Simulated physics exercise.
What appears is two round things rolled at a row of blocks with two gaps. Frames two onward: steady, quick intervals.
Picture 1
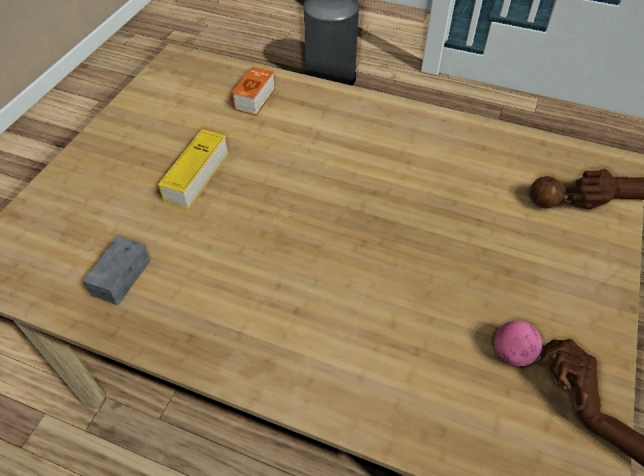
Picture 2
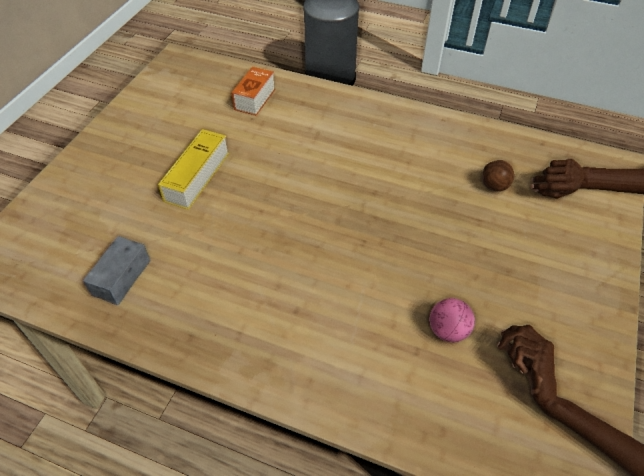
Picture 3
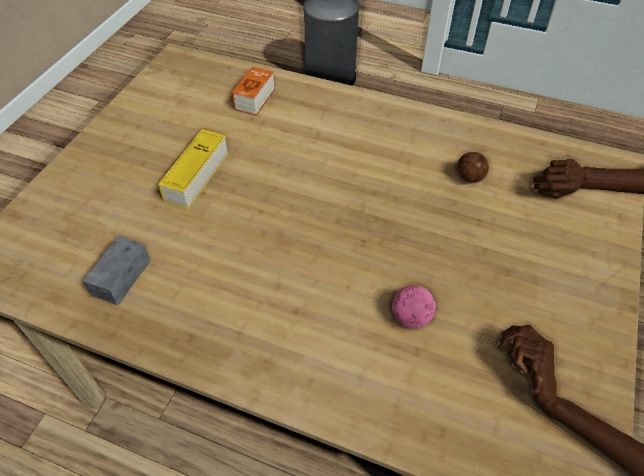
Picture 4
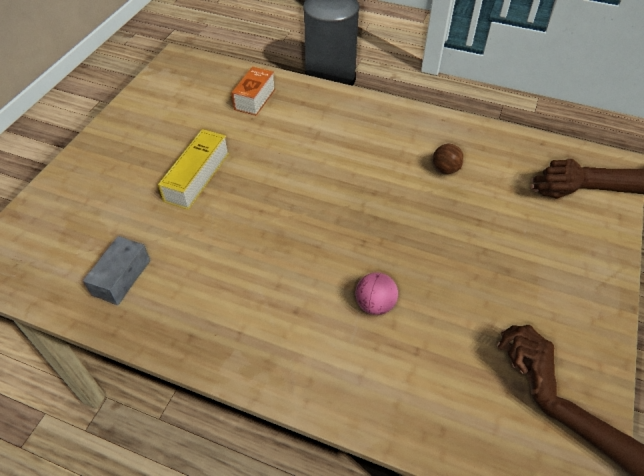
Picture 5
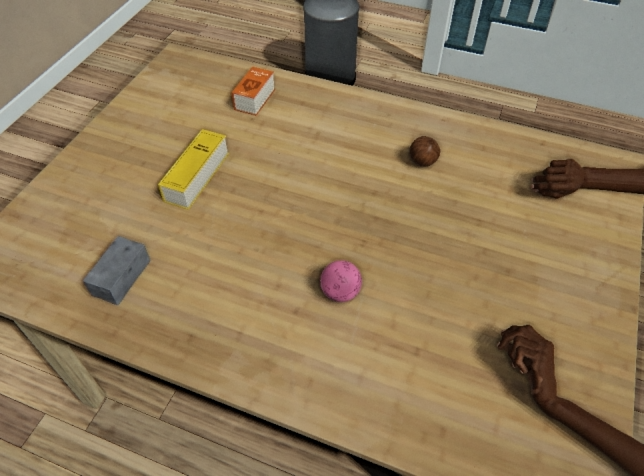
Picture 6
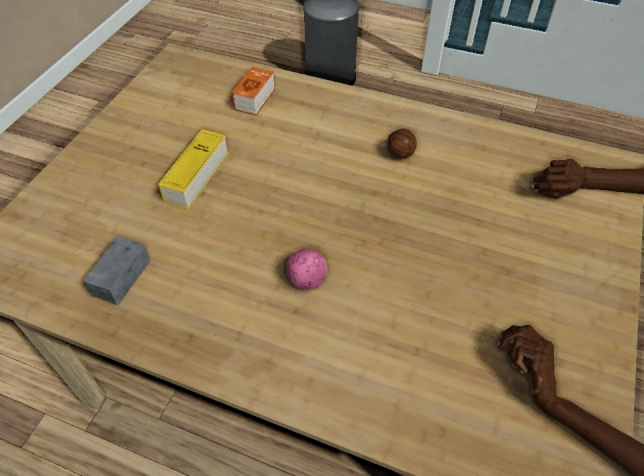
On a wooden table, two hands at the right released a small brown ball and a larger pink ball, which both rolled left toward an orange-and-white box, a yellow one and a grey block.
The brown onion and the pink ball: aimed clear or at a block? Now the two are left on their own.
Outcome: The brown onion does not get through; the pink ball gets past the blocks.
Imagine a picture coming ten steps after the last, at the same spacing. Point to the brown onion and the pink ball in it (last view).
Estimated centres: First approx. (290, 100), second approx. (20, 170).
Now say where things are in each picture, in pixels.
In the first picture, brown onion (547, 192) under the hand; pink ball (518, 343) under the hand; yellow book (196, 168).
In the second picture, brown onion (498, 176); pink ball (452, 320).
In the third picture, brown onion (473, 167); pink ball (413, 307).
In the fourth picture, brown onion (448, 159); pink ball (377, 294).
In the fifth picture, brown onion (424, 151); pink ball (341, 281).
In the sixth picture, brown onion (402, 144); pink ball (307, 269); grey brick (118, 270).
Then, 0.50 s later than the last frame, brown onion coming back near (282, 100); pink ball heading on near (62, 183).
When it is over, the brown onion hits a block; the pink ball passes through its gap.
